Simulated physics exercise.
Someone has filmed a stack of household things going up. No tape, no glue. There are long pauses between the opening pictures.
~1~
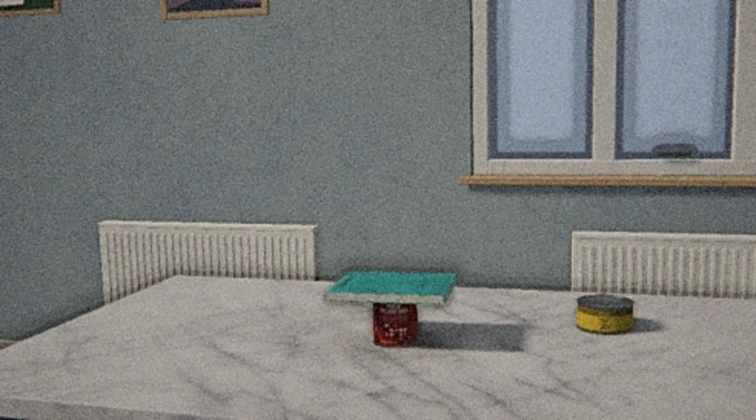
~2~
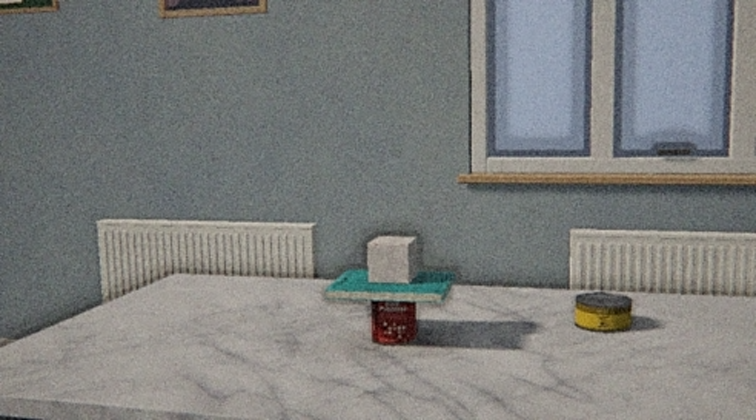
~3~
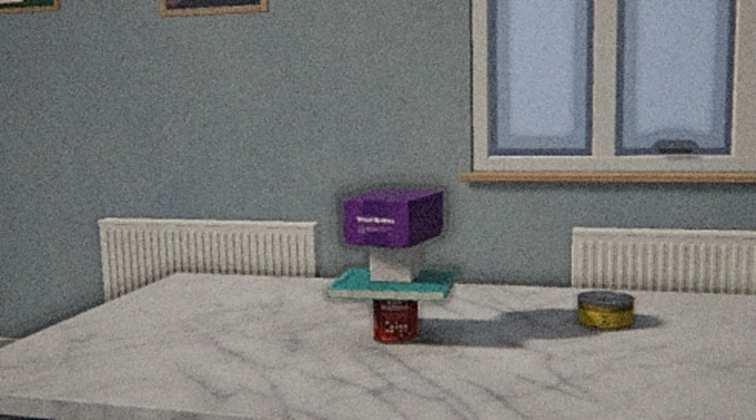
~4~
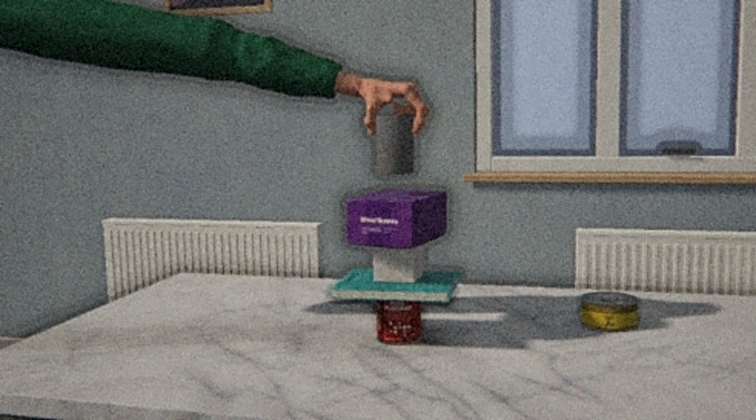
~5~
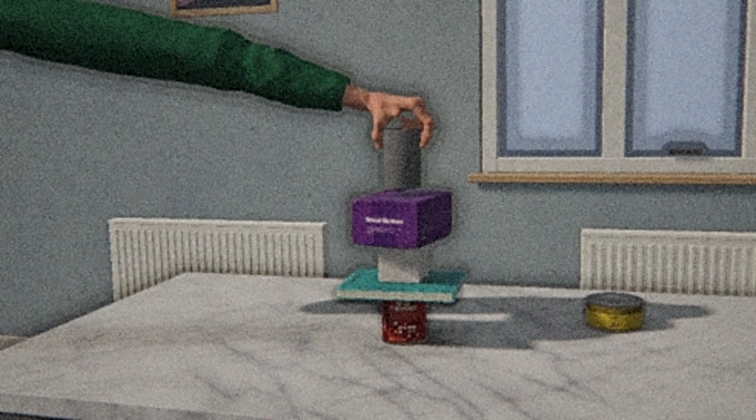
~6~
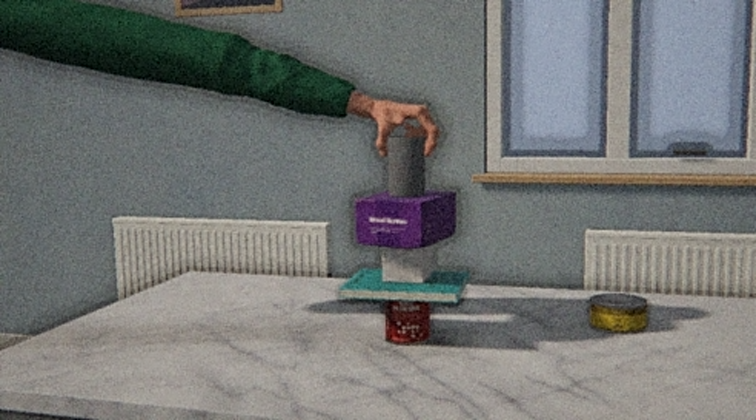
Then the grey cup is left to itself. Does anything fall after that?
The pile holds.
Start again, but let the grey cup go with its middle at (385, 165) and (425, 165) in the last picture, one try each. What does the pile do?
In the first case it stays up; in the second case it stays up.
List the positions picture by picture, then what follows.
In the first frame, the last thing is not in view yet; yellow tub (605, 314).
In the second frame, the last thing is not in view yet; white block (393, 260).
In the third frame, the last thing is not in view yet; turquoise book (394, 284).
The fourth frame shows still above its spot; grey cup (395, 144); purple box (398, 217).
The fifth frame shows still above its spot; grey cup (403, 158); red pot (404, 313).
The sixth frame shows set down, still held; grey cup (407, 165); yellow tub (618, 313).
Then, 0.30 s after the last picture, nothing has stirred.
Then, 1.00 s after the last picture, grey cup resting near (407, 167).
At rest, all 6 in place. Seen from the same camera at the end, grey cup near (407, 167). The pile keeps its balance.
